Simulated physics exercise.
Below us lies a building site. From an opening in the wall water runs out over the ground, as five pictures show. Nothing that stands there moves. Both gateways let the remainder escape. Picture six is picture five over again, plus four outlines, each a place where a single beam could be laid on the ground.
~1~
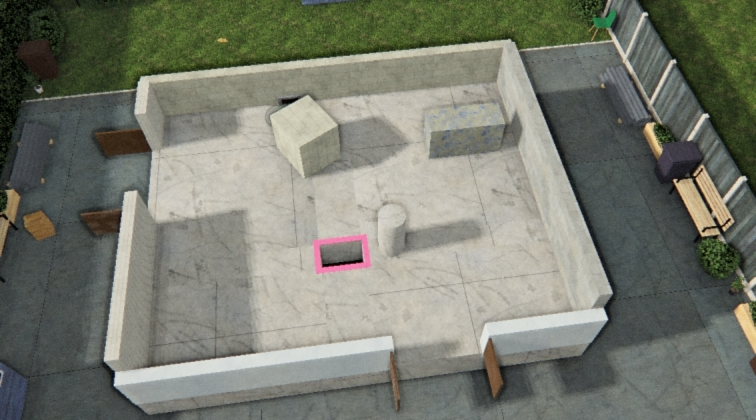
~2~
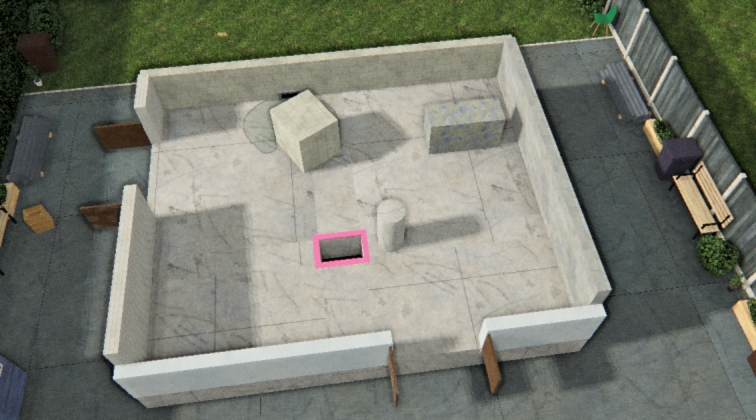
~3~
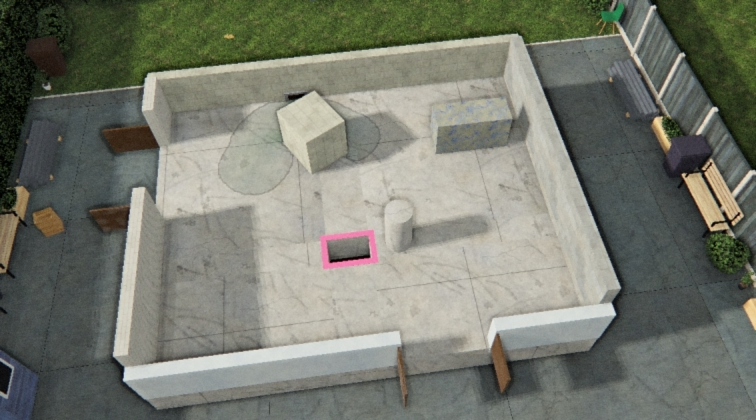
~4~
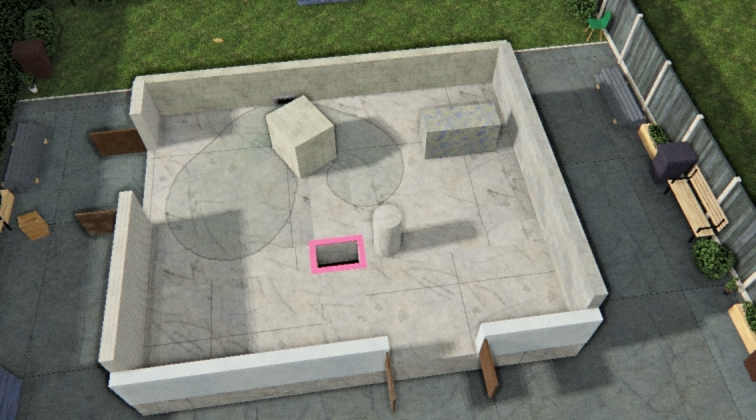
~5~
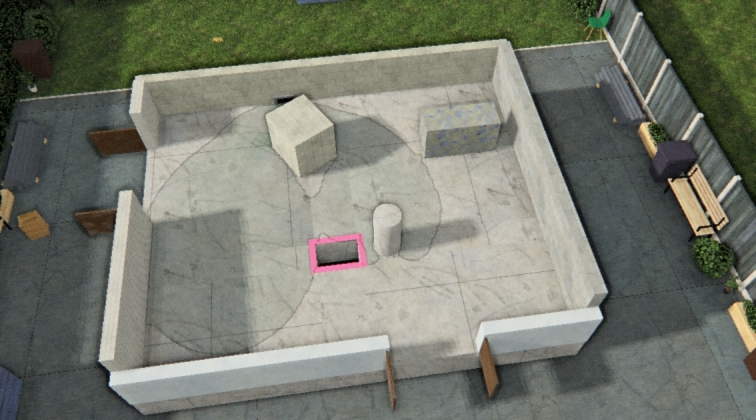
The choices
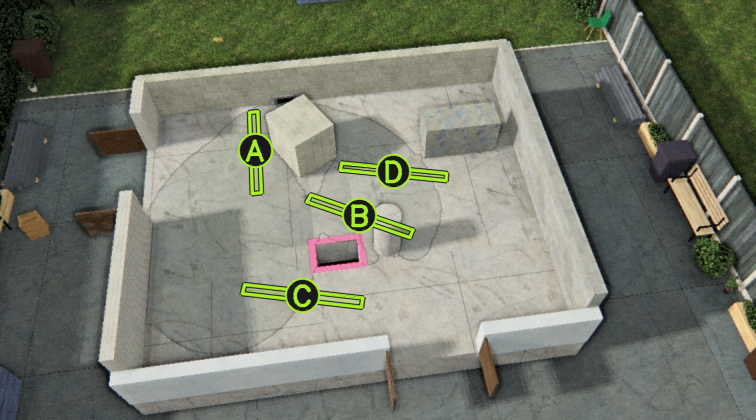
Clear water spreads around the tilted block and across the pale floor of a walled building site.
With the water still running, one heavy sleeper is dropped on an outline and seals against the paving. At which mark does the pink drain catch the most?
Place A does it best.
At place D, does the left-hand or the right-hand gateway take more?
More leaves on the right.
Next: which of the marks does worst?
That would be B.
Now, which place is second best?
The answer is C.
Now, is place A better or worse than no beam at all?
Place A is better.
On the marked copy, A from (256, 193) to (253, 112); B from (308, 198) to (411, 233); C from (243, 289) to (362, 302); D from (341, 166) to (446, 177).
If A is chosen, about 36 % of the stream runs into the pink drain, about 56 % out by the gates.
If B is chosen, about 4 % of the stream runs into the pink drain, about 90 % out by the gates.
If C is chosen, about 17 % of the stream runs into the pink drain, about 76 % out by the gates.
If D is chosen, about 9 % of the stream runs into the pink drain, about 84 % out by the gates.
